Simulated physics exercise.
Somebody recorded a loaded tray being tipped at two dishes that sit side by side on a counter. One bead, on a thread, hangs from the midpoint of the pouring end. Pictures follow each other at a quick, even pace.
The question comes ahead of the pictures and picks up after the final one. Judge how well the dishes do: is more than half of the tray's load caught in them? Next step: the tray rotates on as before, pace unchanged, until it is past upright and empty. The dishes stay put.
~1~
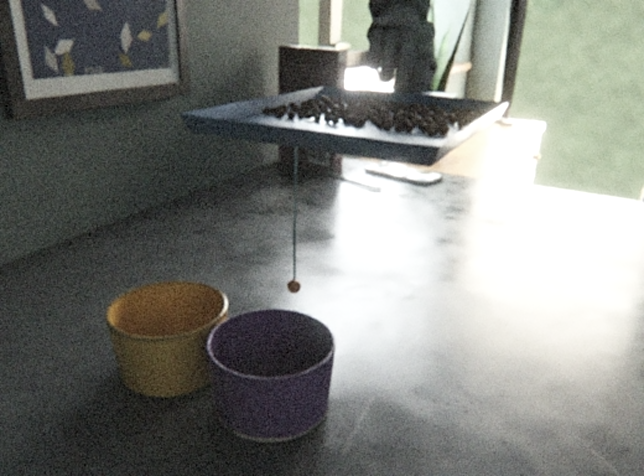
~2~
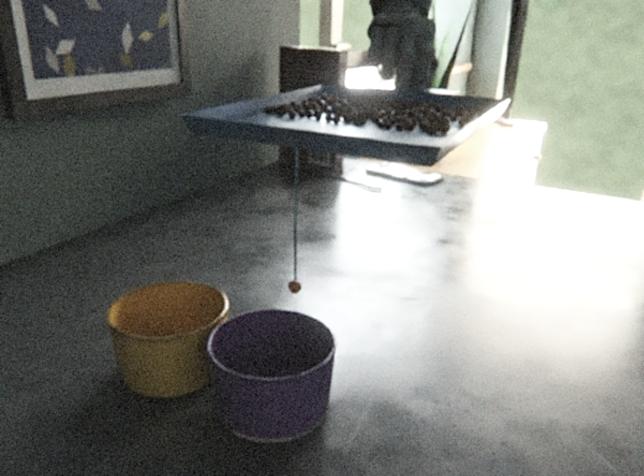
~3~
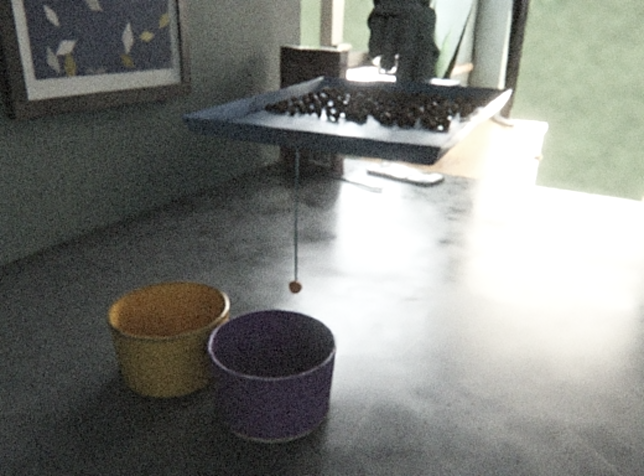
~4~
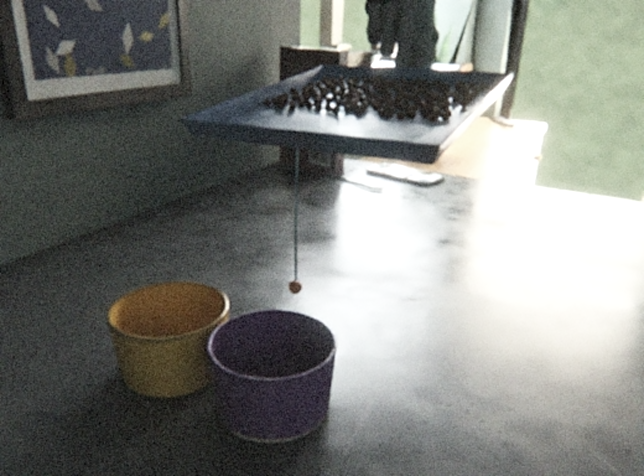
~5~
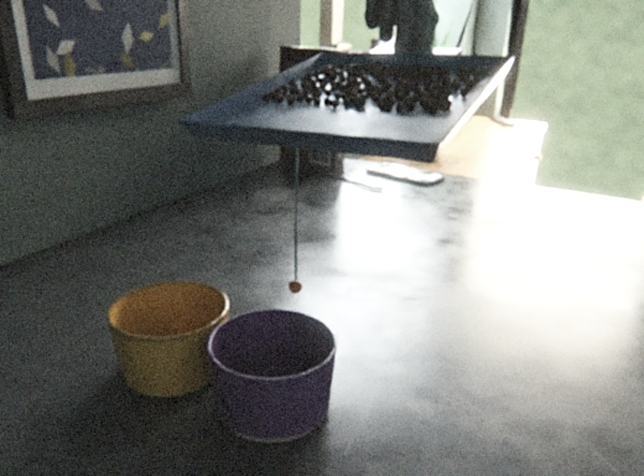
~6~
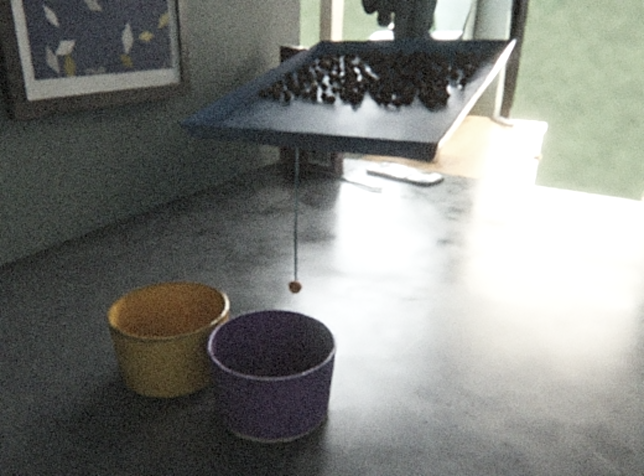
The dishes gather above half.
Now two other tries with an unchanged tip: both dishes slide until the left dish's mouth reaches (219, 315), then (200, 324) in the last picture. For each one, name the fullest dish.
Well, the left-side one at the first spot and the left-side one at the second.
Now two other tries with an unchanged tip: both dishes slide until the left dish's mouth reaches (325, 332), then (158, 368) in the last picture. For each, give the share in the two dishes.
Roughly 20% first, roughly 0% second.
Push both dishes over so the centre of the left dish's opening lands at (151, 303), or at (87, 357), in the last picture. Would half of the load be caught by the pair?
At place one in excess of half; at place two not up to half.
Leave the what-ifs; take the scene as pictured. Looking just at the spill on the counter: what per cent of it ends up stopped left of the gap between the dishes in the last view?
It comes to about 30 percent.
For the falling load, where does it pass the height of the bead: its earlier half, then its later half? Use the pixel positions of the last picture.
It passes near (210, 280) first and then near (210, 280).
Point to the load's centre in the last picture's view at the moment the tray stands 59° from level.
Mark it at roughly (244, 138) in the final frame.
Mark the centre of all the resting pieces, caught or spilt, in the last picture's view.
Close to (189, 366), more or less.
Shortly afterwards, tray tipped steeply; near two thirds on the tray; a little in the right dish; near a quarter in the left dish; only a few outside both; only a few in the air.
Next, tray tipped right over; near a third in the right dish; near half in the left dish; a little outside both; only a few in the air.
Some moments later, tray tipped past a quarter turn; near a third in the right dish; near two thirds in the left dish; a little outside both.
In the end, tray tipped past a quarter turn; near a third in the right dish; near two thirds in the left dish; a little outside both.
